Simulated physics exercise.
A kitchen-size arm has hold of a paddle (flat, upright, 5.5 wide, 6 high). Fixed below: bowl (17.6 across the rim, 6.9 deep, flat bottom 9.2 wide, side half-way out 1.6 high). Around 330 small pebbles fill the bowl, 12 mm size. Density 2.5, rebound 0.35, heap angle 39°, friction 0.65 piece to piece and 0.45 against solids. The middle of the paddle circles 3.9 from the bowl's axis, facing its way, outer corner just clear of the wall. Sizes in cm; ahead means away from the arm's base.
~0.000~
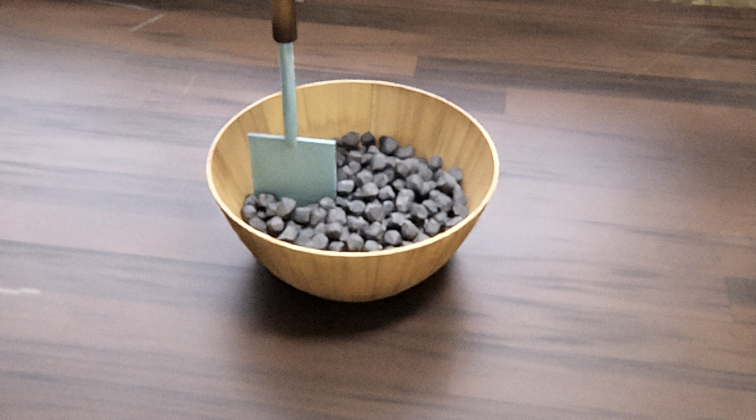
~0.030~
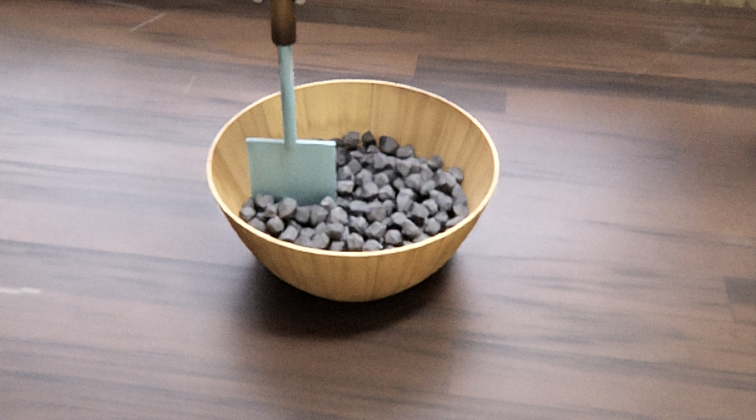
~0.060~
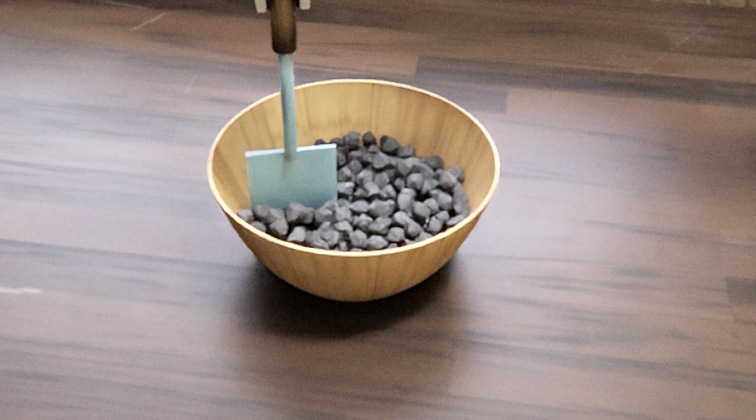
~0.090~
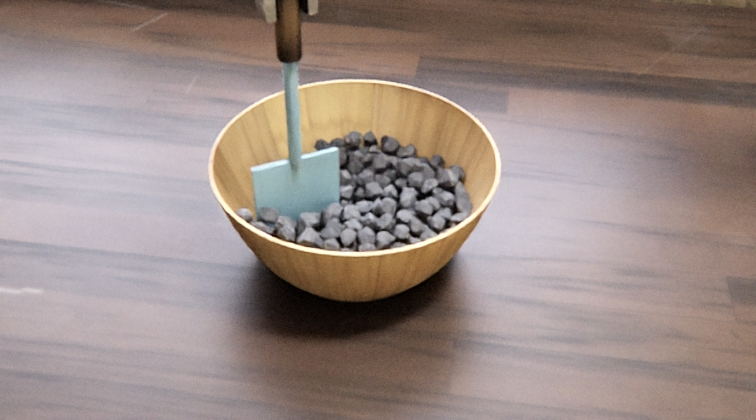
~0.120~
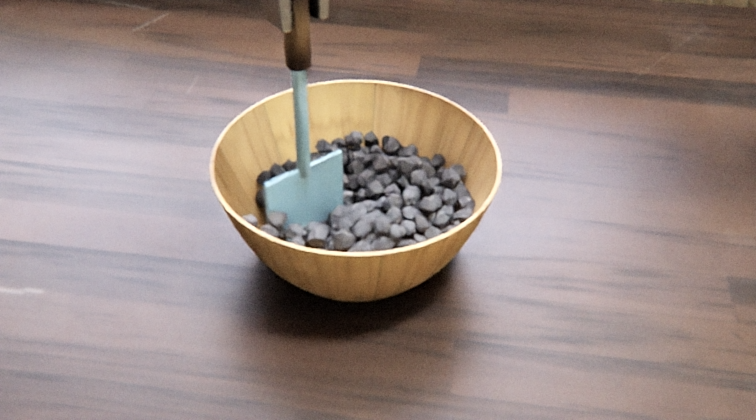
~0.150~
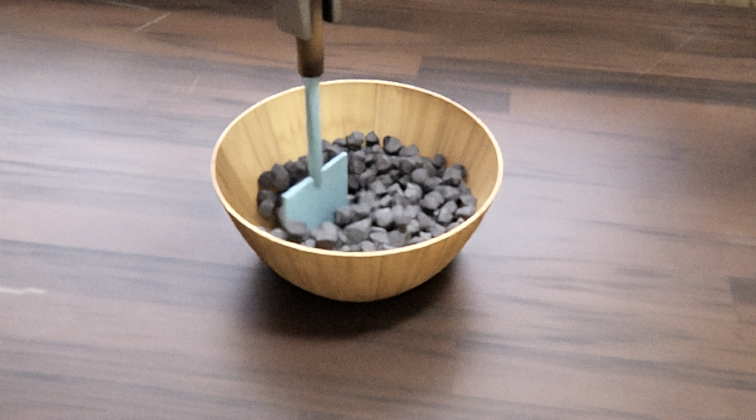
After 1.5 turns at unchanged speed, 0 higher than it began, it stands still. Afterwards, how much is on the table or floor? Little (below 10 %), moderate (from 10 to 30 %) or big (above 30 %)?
Share on the table or floor: Moderate (from 10 to 30 %).
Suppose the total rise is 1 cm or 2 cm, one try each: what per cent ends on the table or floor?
About 25 and 20 per cent.
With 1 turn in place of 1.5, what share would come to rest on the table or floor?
It would be near 15 per cent.
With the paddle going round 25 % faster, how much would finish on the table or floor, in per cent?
It would be near 30 per cent.
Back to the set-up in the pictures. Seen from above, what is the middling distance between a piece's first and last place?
About 9 cm.
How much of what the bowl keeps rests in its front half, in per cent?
About 20 per cent.
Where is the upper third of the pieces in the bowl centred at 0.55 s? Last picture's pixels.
Near (347, 114).
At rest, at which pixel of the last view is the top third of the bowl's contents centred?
Near (419, 149).
By 0.55 s, 249° round, highest piece 9 above the table; 306 in the bowl, 17 on the table or floor, 9 in flight or on the tool.
By 0.95 s, 77° round, highest piece 9 above the table; 275 in the bowl, 52 on the table or floor, 5 in flight or on the tool.
By 1.35 s, 180° round, highest piece 7 above the table; 258 in the bowl, 73 on the table or floor, 1 in flight or on the tool.
By 2.05 s, 180° round, highest piece 7 above the table; 258 in the bowl, 74 on the table or floor.
Final count, 258 in the bowl, 74 on the table or floor. That is 22 % on the table or floor.
